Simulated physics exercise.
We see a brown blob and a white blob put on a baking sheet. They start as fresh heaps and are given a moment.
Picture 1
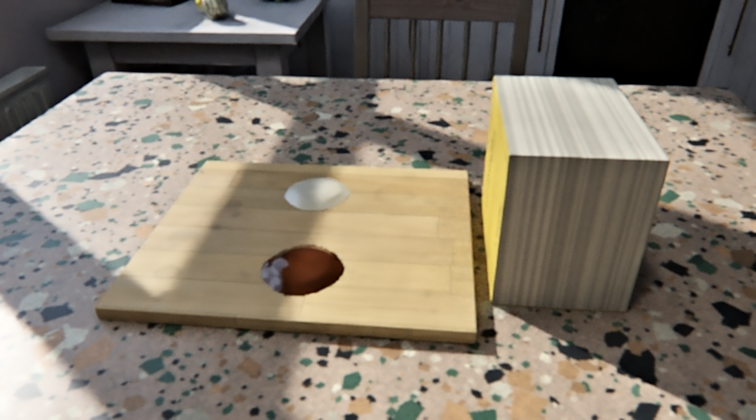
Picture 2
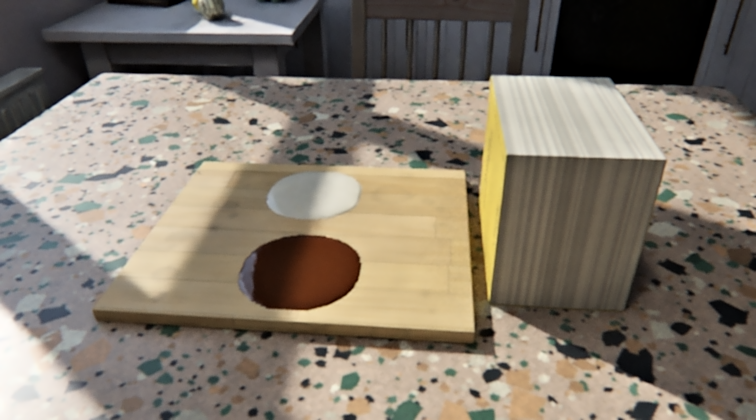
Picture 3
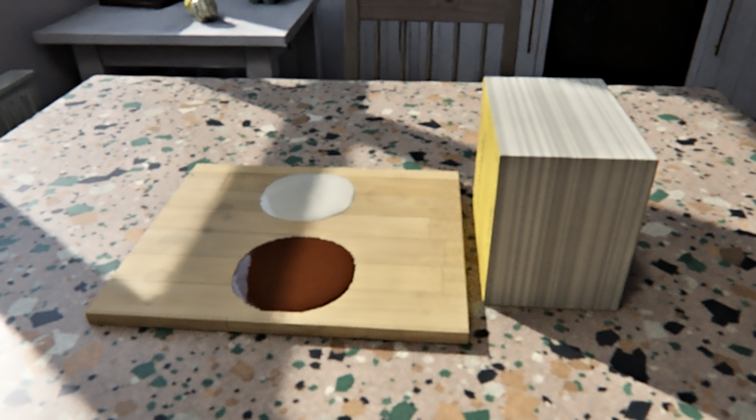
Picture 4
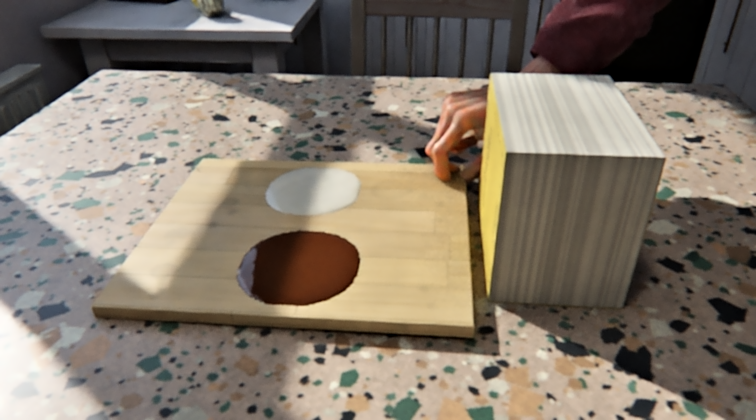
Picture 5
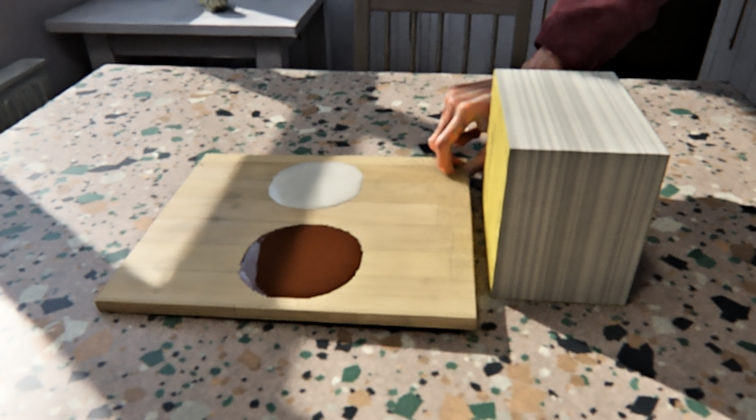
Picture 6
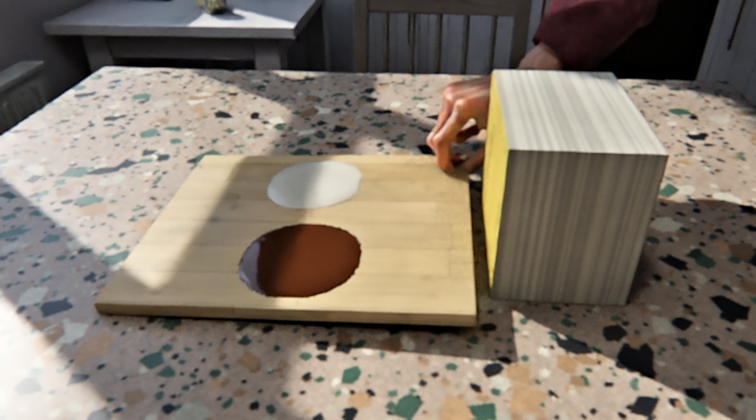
A brown blob and a white blob spread out into wider, flat puddles on a wooden board beside a striped block, then a hand reached in from behind the block and raised the board's far end slightly.
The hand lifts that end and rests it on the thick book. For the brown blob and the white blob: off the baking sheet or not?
The brown blob drips off the end; the white blob drips off the end.
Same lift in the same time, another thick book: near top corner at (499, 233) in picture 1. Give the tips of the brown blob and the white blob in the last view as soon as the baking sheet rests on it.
About (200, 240) and (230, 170).
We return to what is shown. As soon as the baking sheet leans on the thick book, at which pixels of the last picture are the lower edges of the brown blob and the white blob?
In turn (146, 242) and (192, 175).
Shortly, slope about 30°; the brown blob has crept down a long way; the white blob has crept down a long way.
Then, the brown blob is dripping off the low end; the white blob is dripping off the low end.
At the finish, slope about 30°; the brown blob is dripping off the low end; the white blob is dripping off the low end.
